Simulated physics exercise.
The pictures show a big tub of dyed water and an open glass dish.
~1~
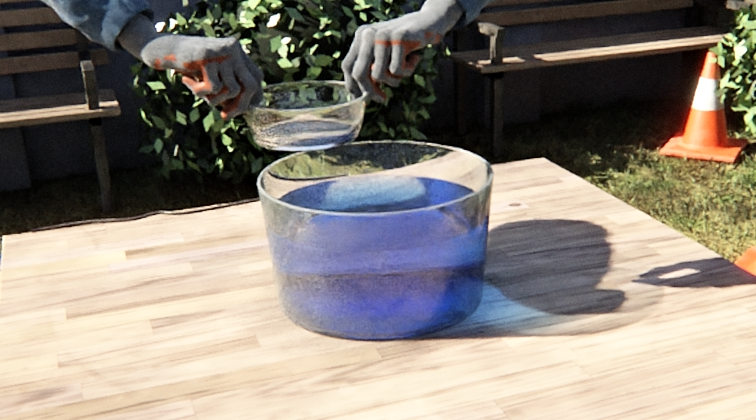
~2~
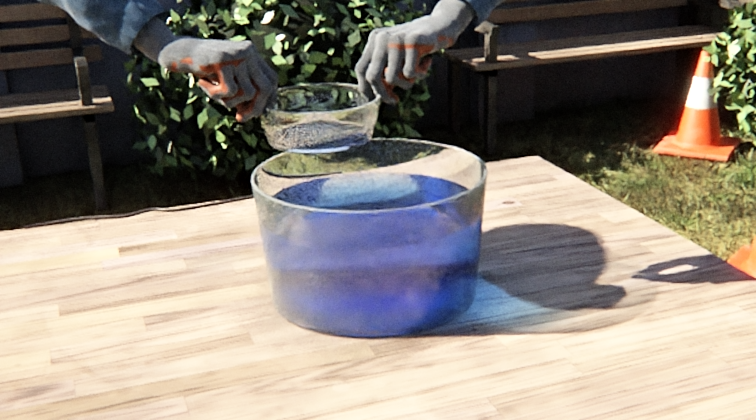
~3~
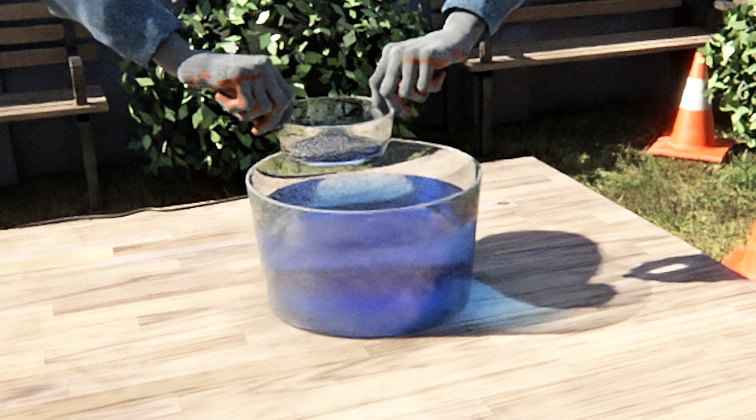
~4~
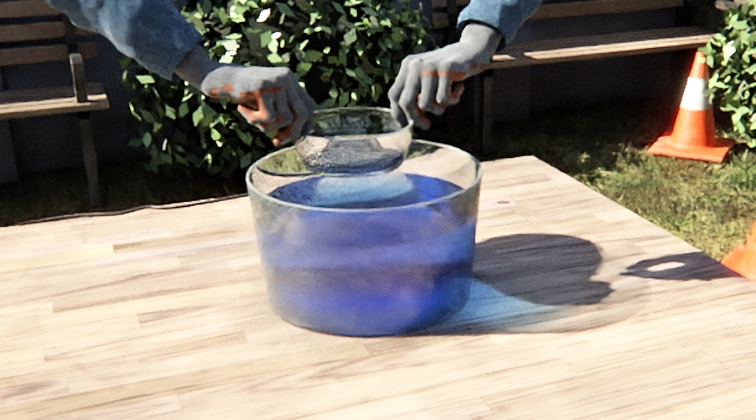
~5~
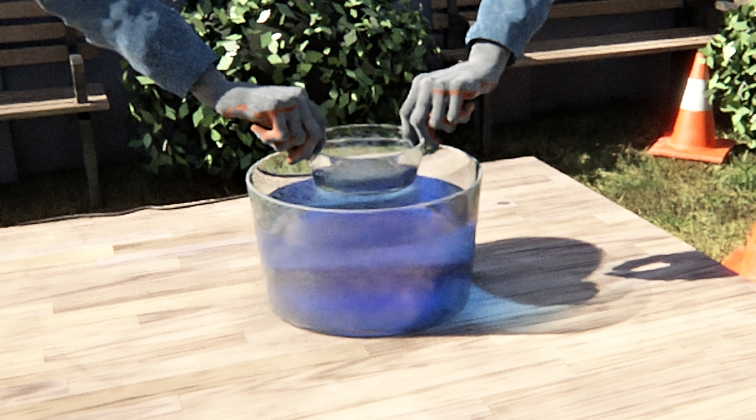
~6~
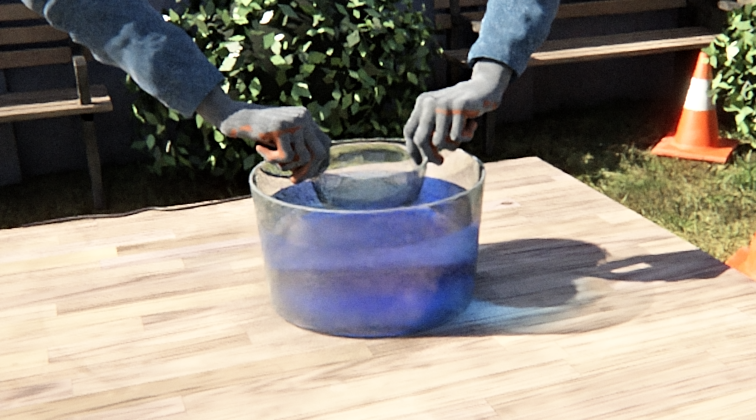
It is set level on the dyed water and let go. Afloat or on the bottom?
It floats.
Soon after, the dish dips into the dyed water.
Later, it bobs and steadies.
In the end, the dish floats with about half of its side showing.
